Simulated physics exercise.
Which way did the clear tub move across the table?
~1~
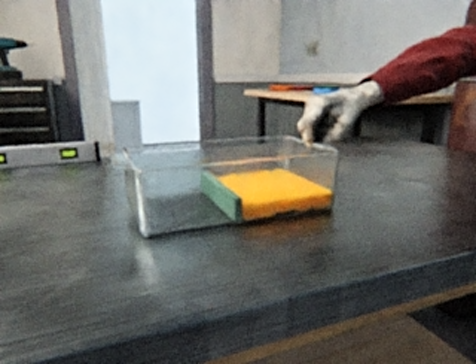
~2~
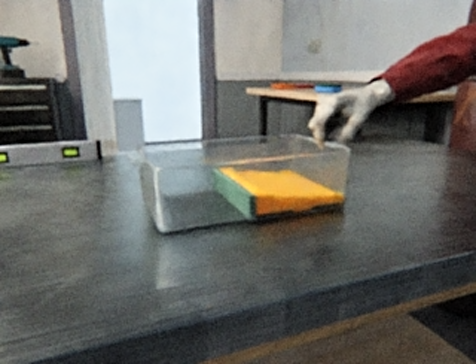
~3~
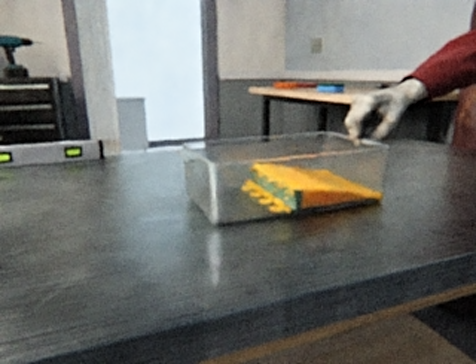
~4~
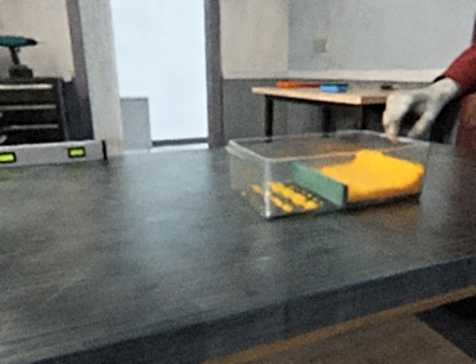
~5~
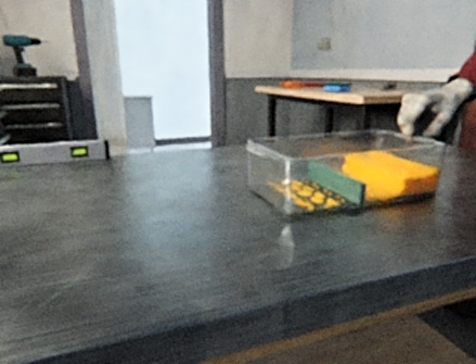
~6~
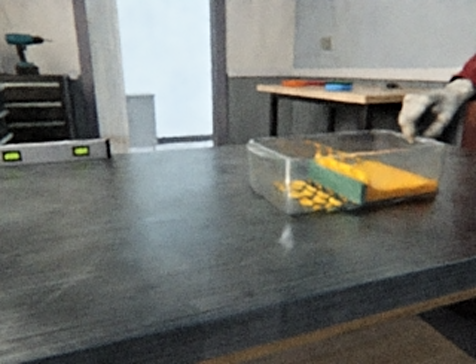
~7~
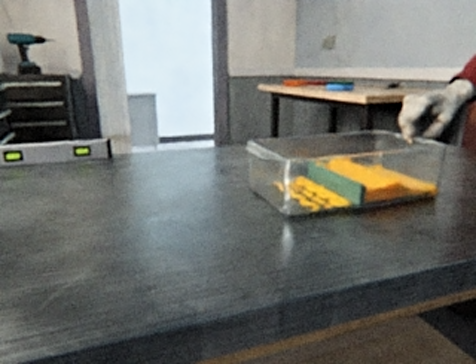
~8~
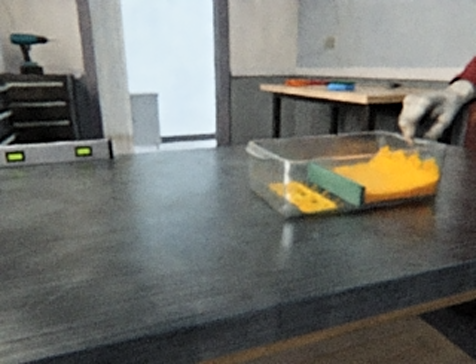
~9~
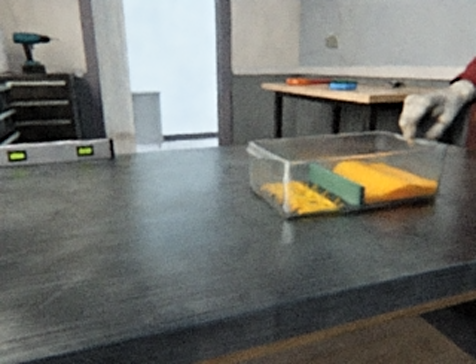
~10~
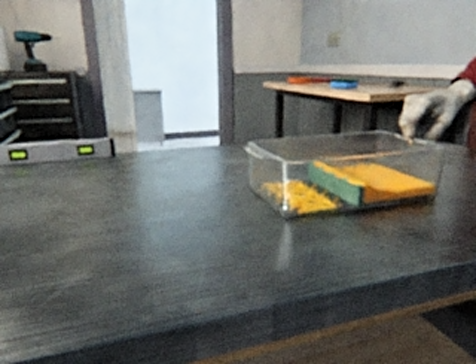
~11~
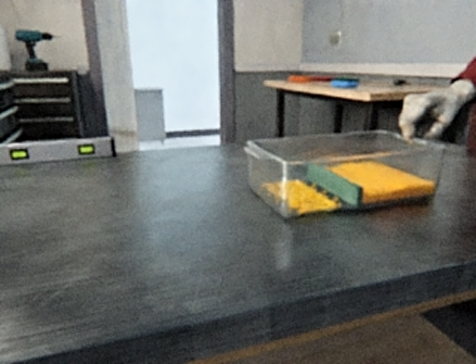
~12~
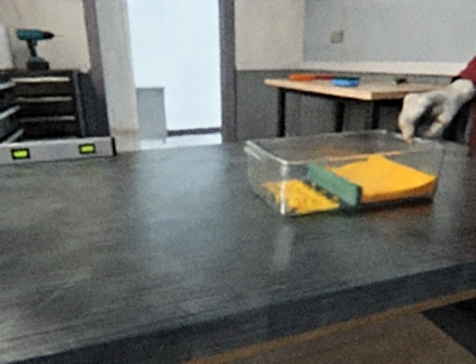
The clear tub moved to the right across the table before coming to a stop.
